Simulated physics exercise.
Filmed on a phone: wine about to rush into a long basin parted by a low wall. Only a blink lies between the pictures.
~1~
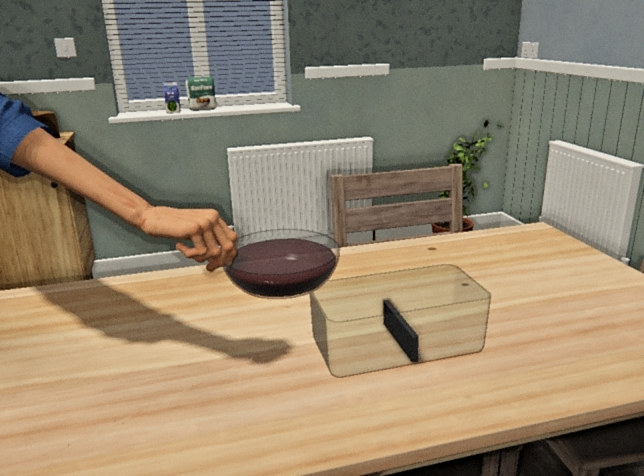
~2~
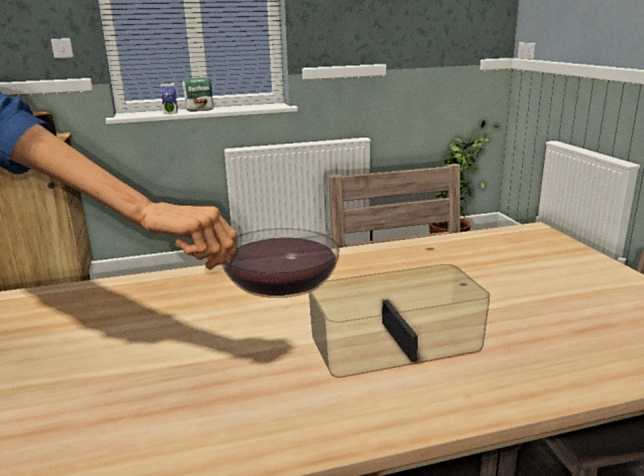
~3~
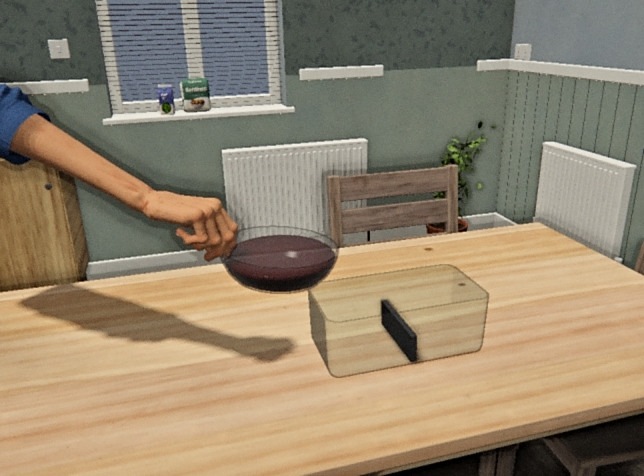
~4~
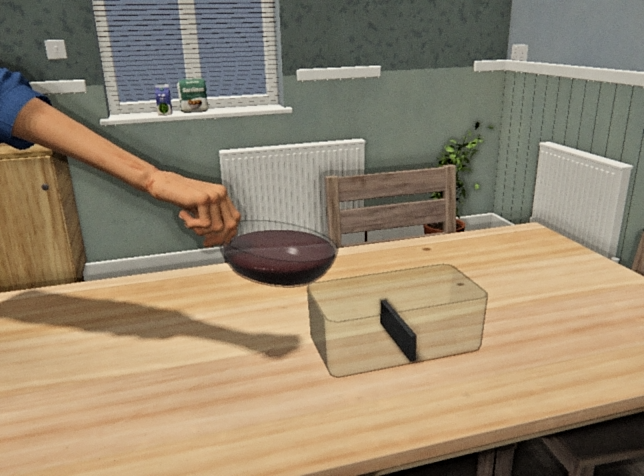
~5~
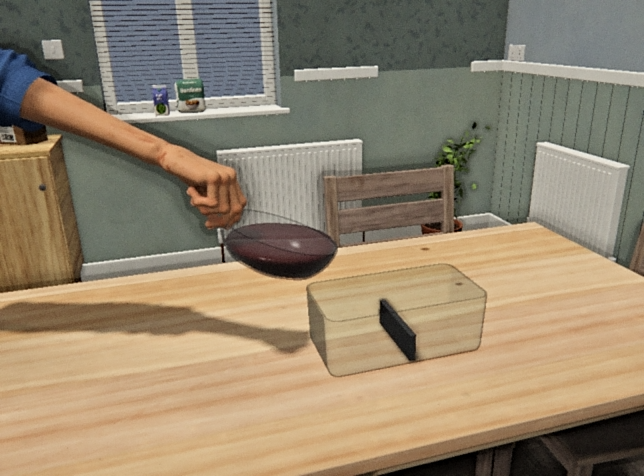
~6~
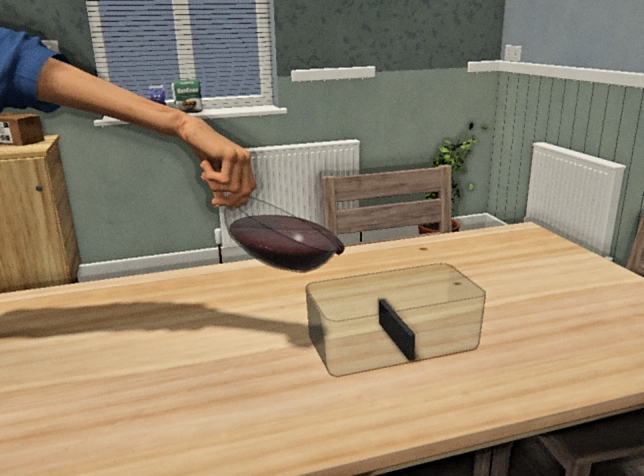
We see a hand holding a clear bowl of dark red wine above a wooden table, beside a transparent basin with a low black divider; the hand rises and tilts the bowl rightward until wine reaches its right rim.
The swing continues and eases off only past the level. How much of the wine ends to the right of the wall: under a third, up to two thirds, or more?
The share right of the wall is between a third and two thirds.
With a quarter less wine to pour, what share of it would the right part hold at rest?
About 40 per cent.
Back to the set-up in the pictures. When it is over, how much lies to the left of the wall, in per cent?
About 45 per cent.
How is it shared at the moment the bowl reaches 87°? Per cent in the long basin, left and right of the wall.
Some 20 per cent left and 10 right.
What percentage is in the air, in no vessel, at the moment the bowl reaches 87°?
Near 60 %.
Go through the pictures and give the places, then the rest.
It leans 0°; its right rim is at (337, 244); the wine meets the walls at (224, 264) and (334, 250); the long basin's rim runs from (318, 303) to (473, 280); the wall's top is at (400, 318), in the first picture.
It leans 1°; its right rim is at (336, 244); the wine meets the walls at (223, 263) and (333, 249), in the second picture.
It leans 5°; its right rim is at (336, 244); the wine meets the walls at (223, 258) and (333, 247), in the third picture.
It leans 12°; its right rim is at (335, 244); the wine meets the walls at (223, 251) and (332, 243), in the fourth picture.
It leans 20°; its right rim is at (334, 244); the wine meets the walls at (225, 240) and (333, 239); 1 per cent is over the edge, in the fifth picture.
It leans 30°; its right rim is at (333, 244); the wine meets the walls at (229, 229) and (322, 235); 6 per cent is over the edge, in the sixth picture.
A moment on, the bowl is tipped on its side and 13 per cent is still to pour, 19 is left of the wall and 9 right of it.
Next, the bowl is tipped right over and 0 per cent is still to pour, 35 is left of the wall and 46 right of it.
Then the bowl is tipped right over and 0 per cent is still to pour, 44 is left of the wall and 46 right of it.
Later the bowl is tipped right over and 0 per cent is still to pour, 46 is left of the wall and 45 right of it.
Finally, 46 per cent lies left of the wall, 45 right of it and 9 outside.
